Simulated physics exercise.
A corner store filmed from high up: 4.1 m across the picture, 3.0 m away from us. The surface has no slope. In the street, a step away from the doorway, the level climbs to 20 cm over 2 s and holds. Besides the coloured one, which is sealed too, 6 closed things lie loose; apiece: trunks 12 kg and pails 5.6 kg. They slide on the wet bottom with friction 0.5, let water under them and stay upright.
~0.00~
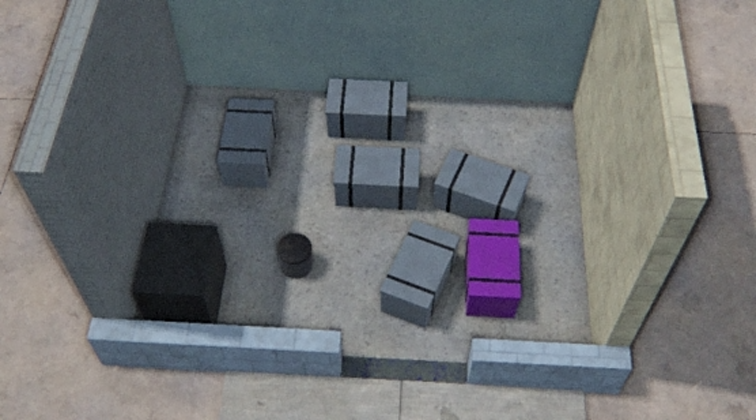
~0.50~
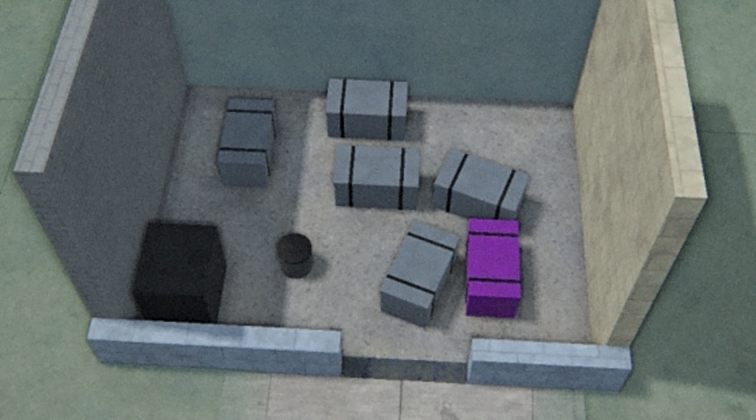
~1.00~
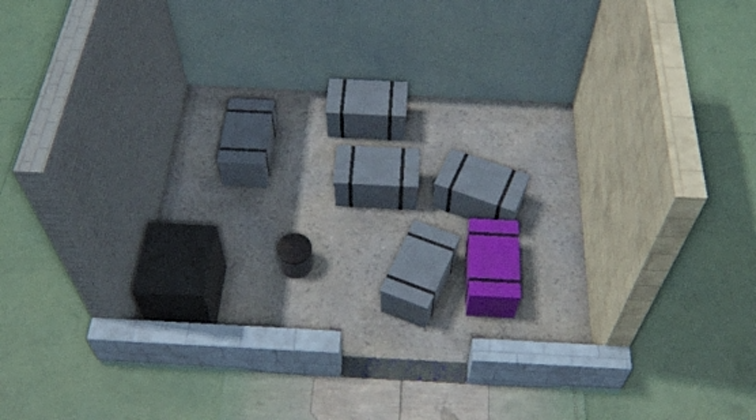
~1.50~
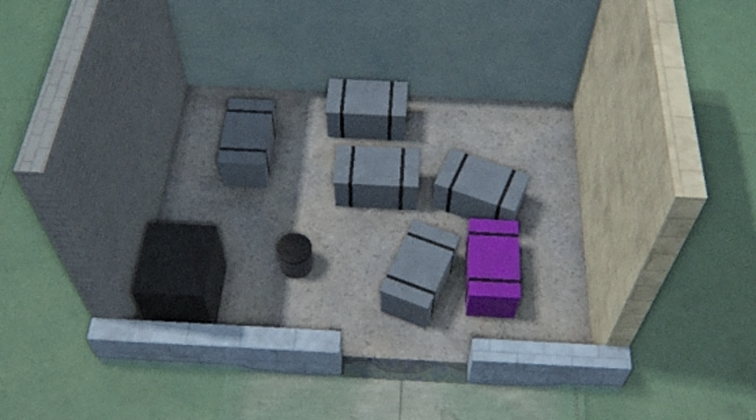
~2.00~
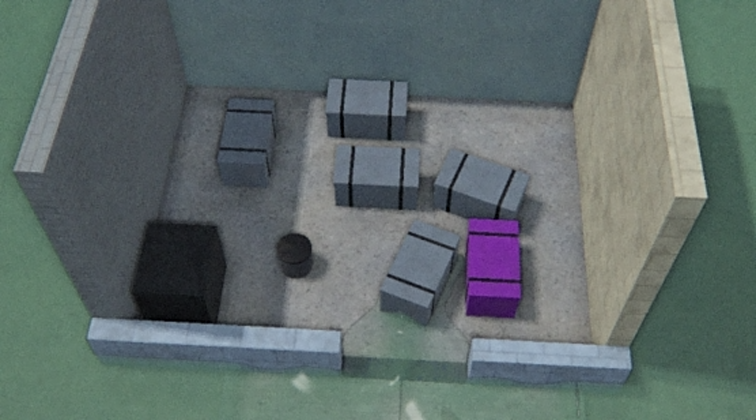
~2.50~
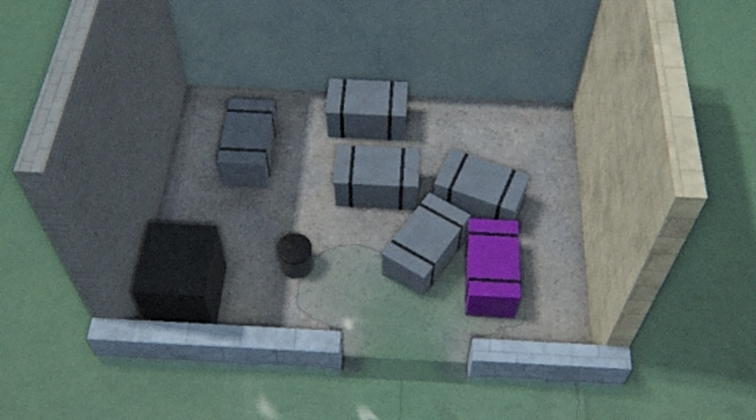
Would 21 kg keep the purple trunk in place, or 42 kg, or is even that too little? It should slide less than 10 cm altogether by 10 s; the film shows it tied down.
For it, only the higher weight holds it.
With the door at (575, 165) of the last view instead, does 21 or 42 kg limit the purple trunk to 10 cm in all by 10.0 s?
Then only the higher weight holds it.
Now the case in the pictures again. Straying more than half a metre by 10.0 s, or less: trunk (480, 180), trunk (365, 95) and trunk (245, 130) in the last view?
In that order: More, past it, over.
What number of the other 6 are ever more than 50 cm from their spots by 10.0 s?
I count 5.
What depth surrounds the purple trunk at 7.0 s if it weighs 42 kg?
About 6 cm.
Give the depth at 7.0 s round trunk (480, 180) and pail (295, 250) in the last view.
Roughly 6 and 3 cm.
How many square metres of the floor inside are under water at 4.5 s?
Roughly 9.0 m2.
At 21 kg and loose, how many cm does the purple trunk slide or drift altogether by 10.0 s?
Some 120 cm in all.
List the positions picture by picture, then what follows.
In the first picture, the purple trunk at (494, 257) rests on the ground; water covers 0.0 m2; 0 of 7 have shifted.
In the second picture, the purple trunk at (494, 257) rests on the ground; water covers 0.0 m2; 0 of 7 have shifted.
In the third picture, the purple trunk at (494, 257), on the bottom; 0.0 m2 under water; 0 of 7 have shifted.
In the fourth picture, the purple trunk at (494, 257), on the bottom; 0.0 m2 under water; 0 of 7 have shifted.
In the fifth picture, the purple trunk at (494, 257) rests on the ground; water covers 0.4 m2; 0 of 7 have shifted.
In the sixth picture, the purple trunk at (494, 257) rests on the ground; water covers 1.4 m2; 1 of 7 have shifted.
After 3.5 s the purple trunk would be 31 cm from its start with 21 kg and 0 cm from its start with 42 kg; 6 cm of water round it then.
After 4.5 s the purple trunk would be 45 cm from its start with 21 kg and 0 cm from its start with 42 kg; 4 cm of water round it then.
After 7.0 s the purple trunk would be 45 cm from its start with 21 kg and 0 cm from its start with 42 kg; 6 cm of water round it then.
After 10.0 s the purple trunk would be 40 cm from its start with 21 kg and 0 cm from its start with 42 kg; 9 cm of water round it then.
